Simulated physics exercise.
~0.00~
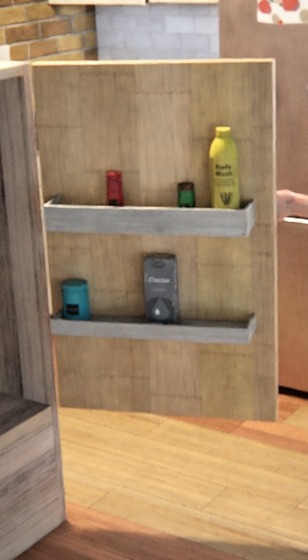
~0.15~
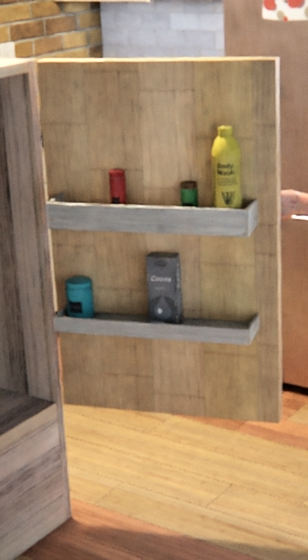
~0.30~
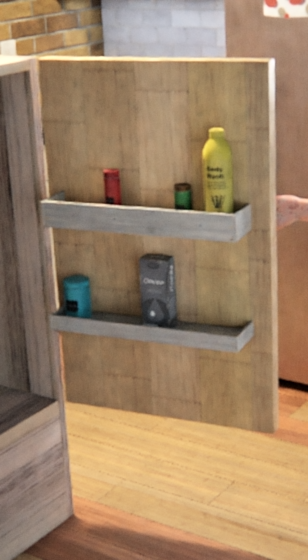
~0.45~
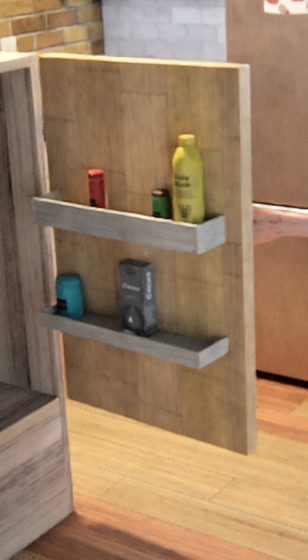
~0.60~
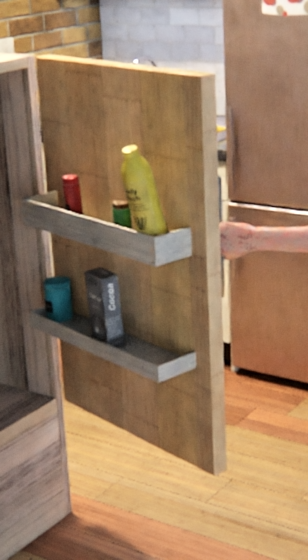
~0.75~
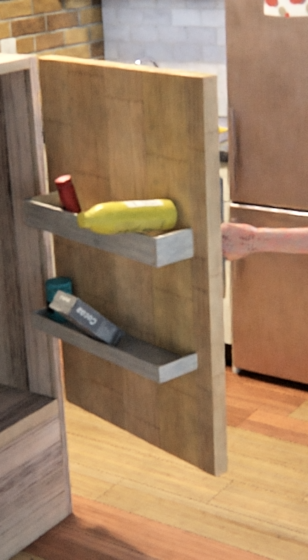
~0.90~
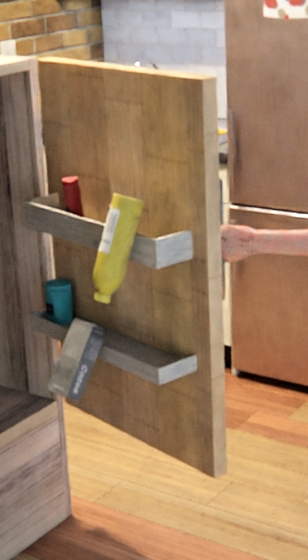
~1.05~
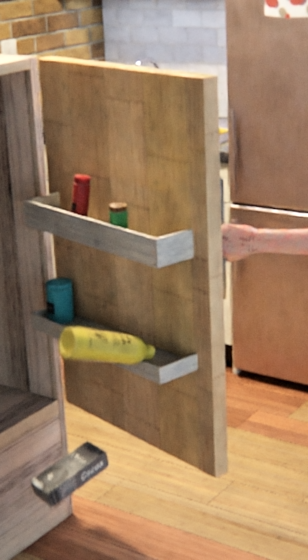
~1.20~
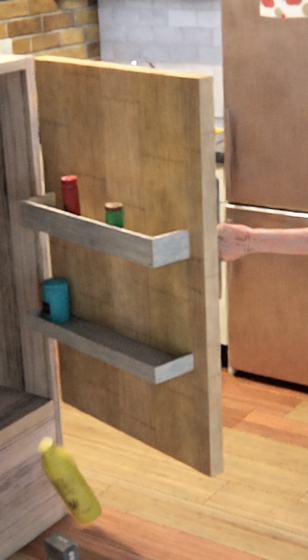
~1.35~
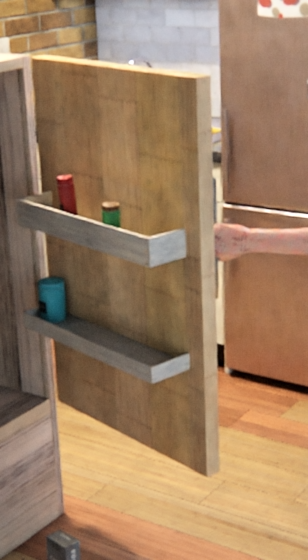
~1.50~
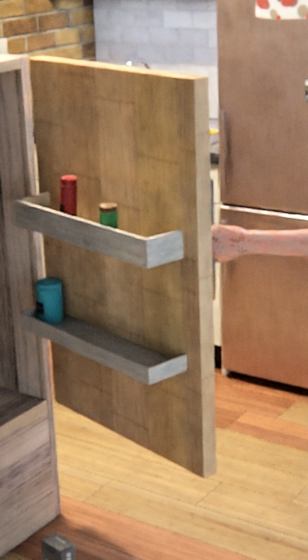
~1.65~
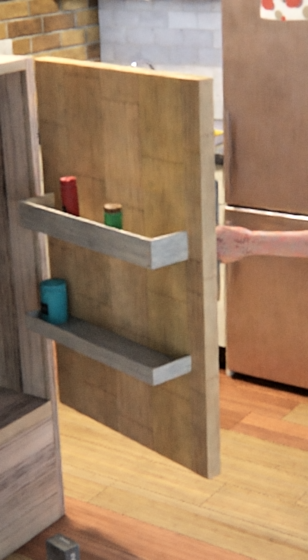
Kitchen larder door swinging and stopping by a hand, yellow bottle and grey carton tumbling off racks, three small containers staying put.
